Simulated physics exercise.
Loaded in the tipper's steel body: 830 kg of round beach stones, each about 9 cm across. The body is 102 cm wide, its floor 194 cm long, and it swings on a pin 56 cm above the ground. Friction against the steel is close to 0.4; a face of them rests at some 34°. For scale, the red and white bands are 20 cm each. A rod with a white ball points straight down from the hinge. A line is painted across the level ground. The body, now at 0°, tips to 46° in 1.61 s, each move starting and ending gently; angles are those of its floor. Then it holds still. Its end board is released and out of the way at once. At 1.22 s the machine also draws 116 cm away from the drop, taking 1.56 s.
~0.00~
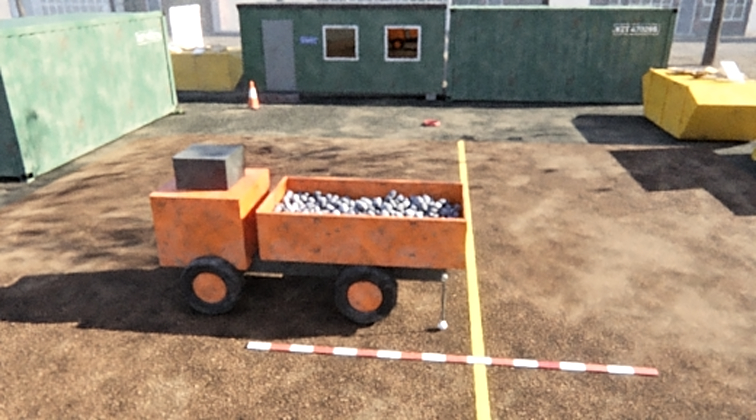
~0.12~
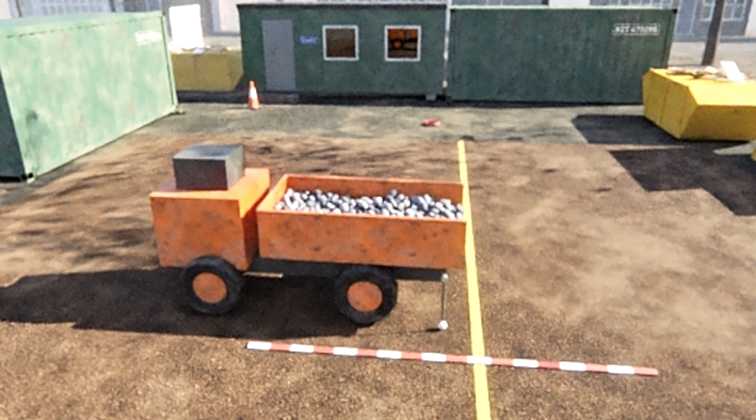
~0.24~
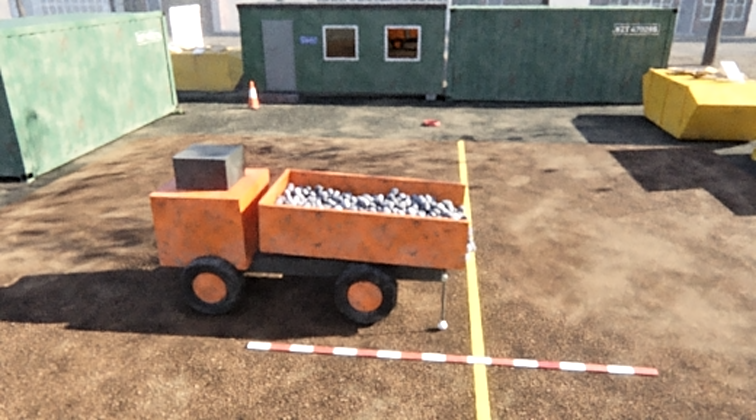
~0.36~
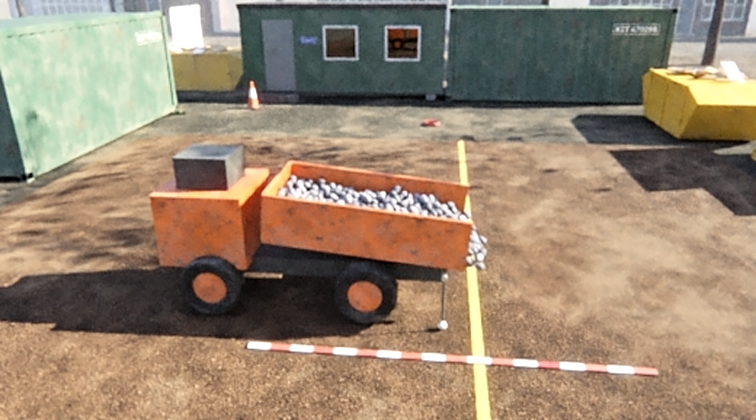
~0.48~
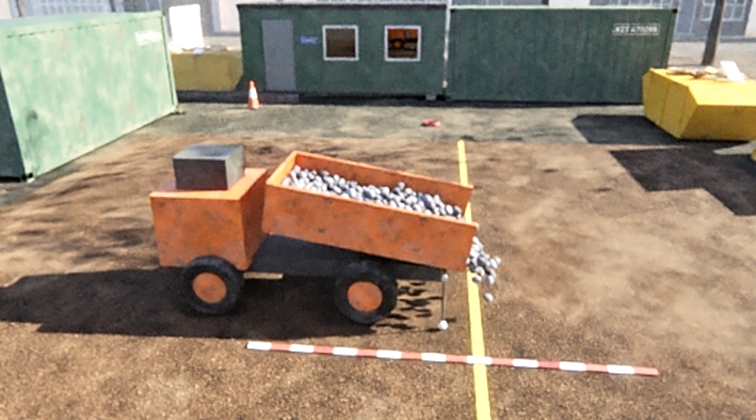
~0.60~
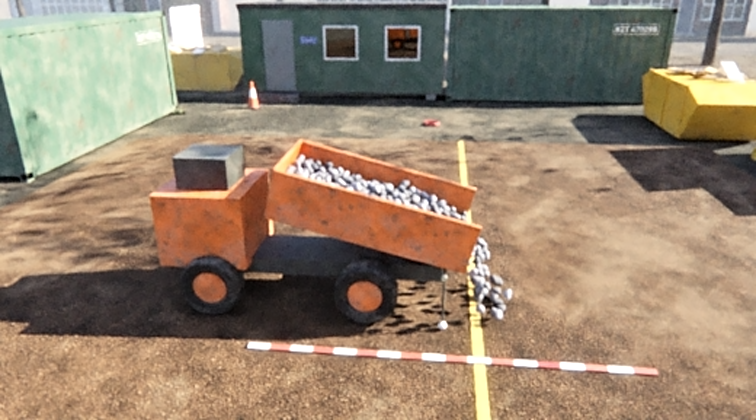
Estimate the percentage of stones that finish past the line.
Close to 70 in a hundred.
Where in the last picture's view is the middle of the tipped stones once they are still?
Their middle is at about (507, 298).
After 1.2 s the floor is at 39°; 75 % in the body, 4 % short of the line, 21 % past the line; the foremost stones are at (557, 308).
After 1.7 s the floor is at 46°; 20 % in the body, 28 % short of the line, 53 % past the line; the foremost stones are at (597, 304).
After 3.2 s the floor is at 46°; 0 % in the body, 28 % short of the line, 72 % past the line; the foremost stones are at (645, 301).
After 6.0 s the floor is at 46°; 0 % in the body, 28 % short of the line, 72 % past the line; the foremost stones are at (645, 301).
